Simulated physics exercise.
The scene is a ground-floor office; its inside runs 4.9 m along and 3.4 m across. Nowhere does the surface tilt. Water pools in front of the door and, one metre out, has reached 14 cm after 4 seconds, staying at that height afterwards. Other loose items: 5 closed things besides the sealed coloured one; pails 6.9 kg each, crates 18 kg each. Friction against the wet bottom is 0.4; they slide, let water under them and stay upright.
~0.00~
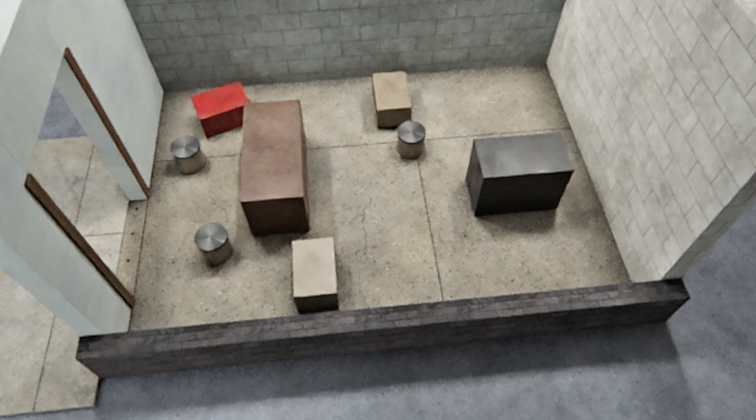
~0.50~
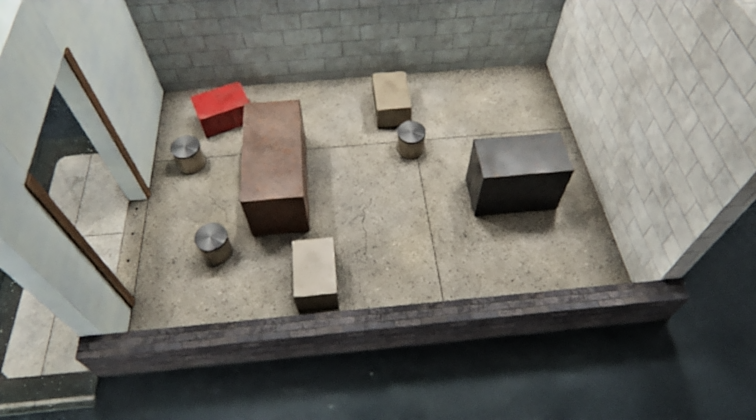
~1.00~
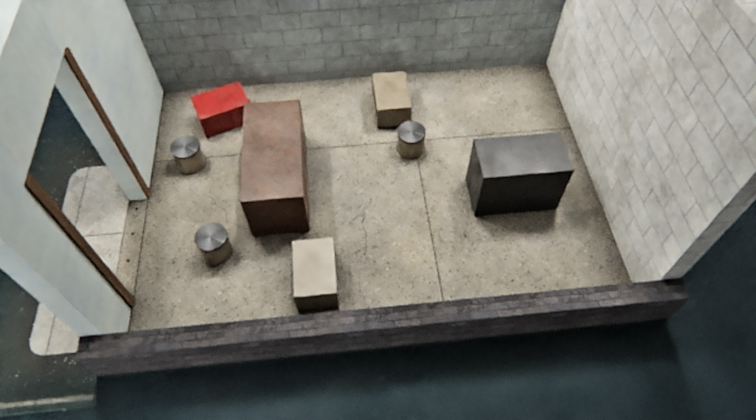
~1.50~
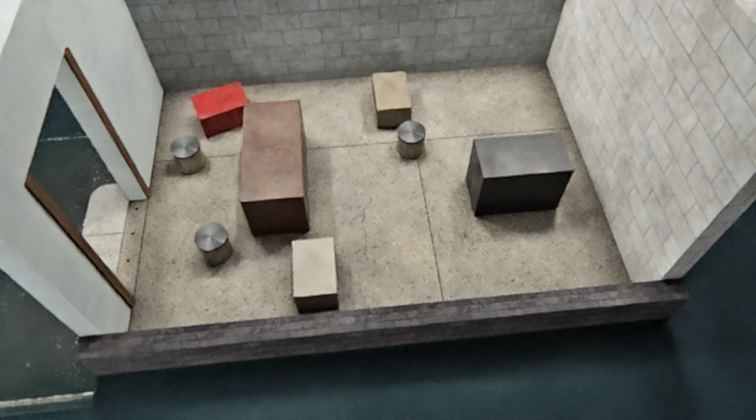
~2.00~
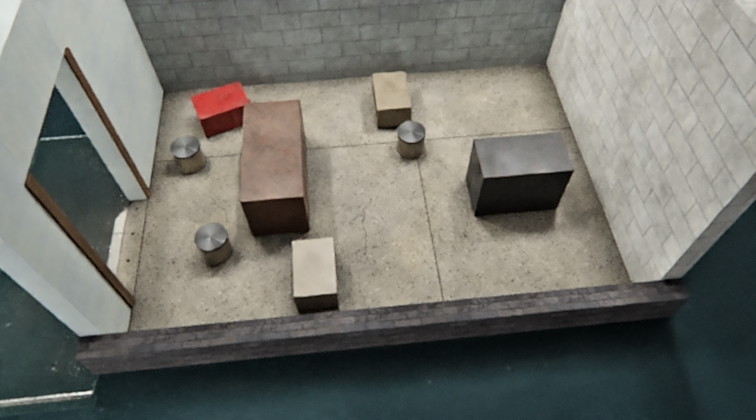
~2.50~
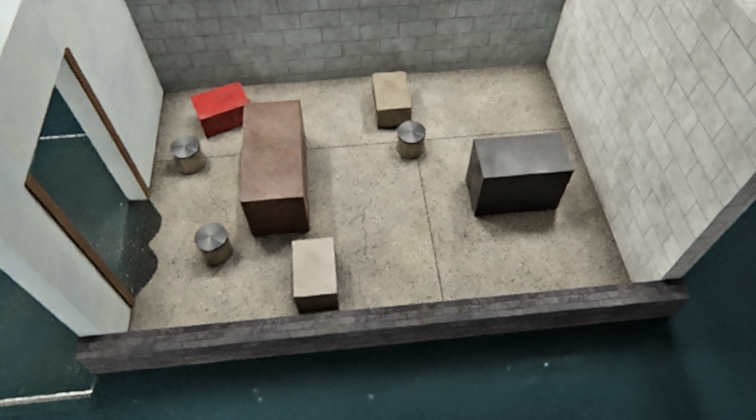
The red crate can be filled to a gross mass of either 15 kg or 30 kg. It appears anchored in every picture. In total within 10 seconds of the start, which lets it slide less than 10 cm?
Only the heavier filling is enough.
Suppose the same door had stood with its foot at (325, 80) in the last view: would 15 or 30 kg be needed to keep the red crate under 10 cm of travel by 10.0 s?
The small mass already works.
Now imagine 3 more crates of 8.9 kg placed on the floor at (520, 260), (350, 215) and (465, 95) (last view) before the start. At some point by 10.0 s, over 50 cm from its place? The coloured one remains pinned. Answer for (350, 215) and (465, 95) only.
First exceeds it, then stays inside.
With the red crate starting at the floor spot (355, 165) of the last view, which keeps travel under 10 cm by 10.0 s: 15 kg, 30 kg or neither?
Note: Both OK.
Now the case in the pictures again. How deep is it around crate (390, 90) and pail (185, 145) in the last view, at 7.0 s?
Around 1 cm and 5 cm.
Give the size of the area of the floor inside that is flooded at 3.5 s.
The covered patch comes to about 1.0 m2.
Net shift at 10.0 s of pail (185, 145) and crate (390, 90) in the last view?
First 0 cm, then 0 cm.
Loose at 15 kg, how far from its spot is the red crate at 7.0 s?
Roughly 20 cm.
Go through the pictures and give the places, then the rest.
In the first picture, the red crate at (220, 100), on the bottom; 0.0 m2 under water; 0 of 6 have shifted.
In the second picture, the red crate at (220, 100) rests on the ground; water covers 0.0 m2; 0 of 6 have shifted.
In the third picture, the red crate at (220, 100), on the bottom; 0.0 m2 under water; 0 of 6 have shifted.
In the fourth picture, the red crate at (220, 100), on the bottom; water covers 0.0 m2; 0 of 6 have shifted.
In the fifth picture, the red crate at (220, 100) rests on the ground; 0.0 m2 under water; 0 of 6 have shifted.
In the sixth picture, the red crate at (220, 100) rests on the ground; 0.1 m2 under water; 0 of 6 have shifted.
After 3.5 s the red crate would be 0 cm from its start with 15 kg and 0 cm from its start with 30 kg; 0 cm of water round it then.
After 4.5 s the red crate would be 0 cm from its start with 15 kg and 0 cm from its start with 30 kg; 0 cm of water round it then.
After 7.0 s the red crate would be 22 cm from its start with 15 kg and 0 cm from its start with 30 kg; 3 cm of water round it then.
After 10.0 s the red crate would be 33 cm from its start with 15 kg and 0 cm from its start with 30 kg; 5 cm of water round it then.
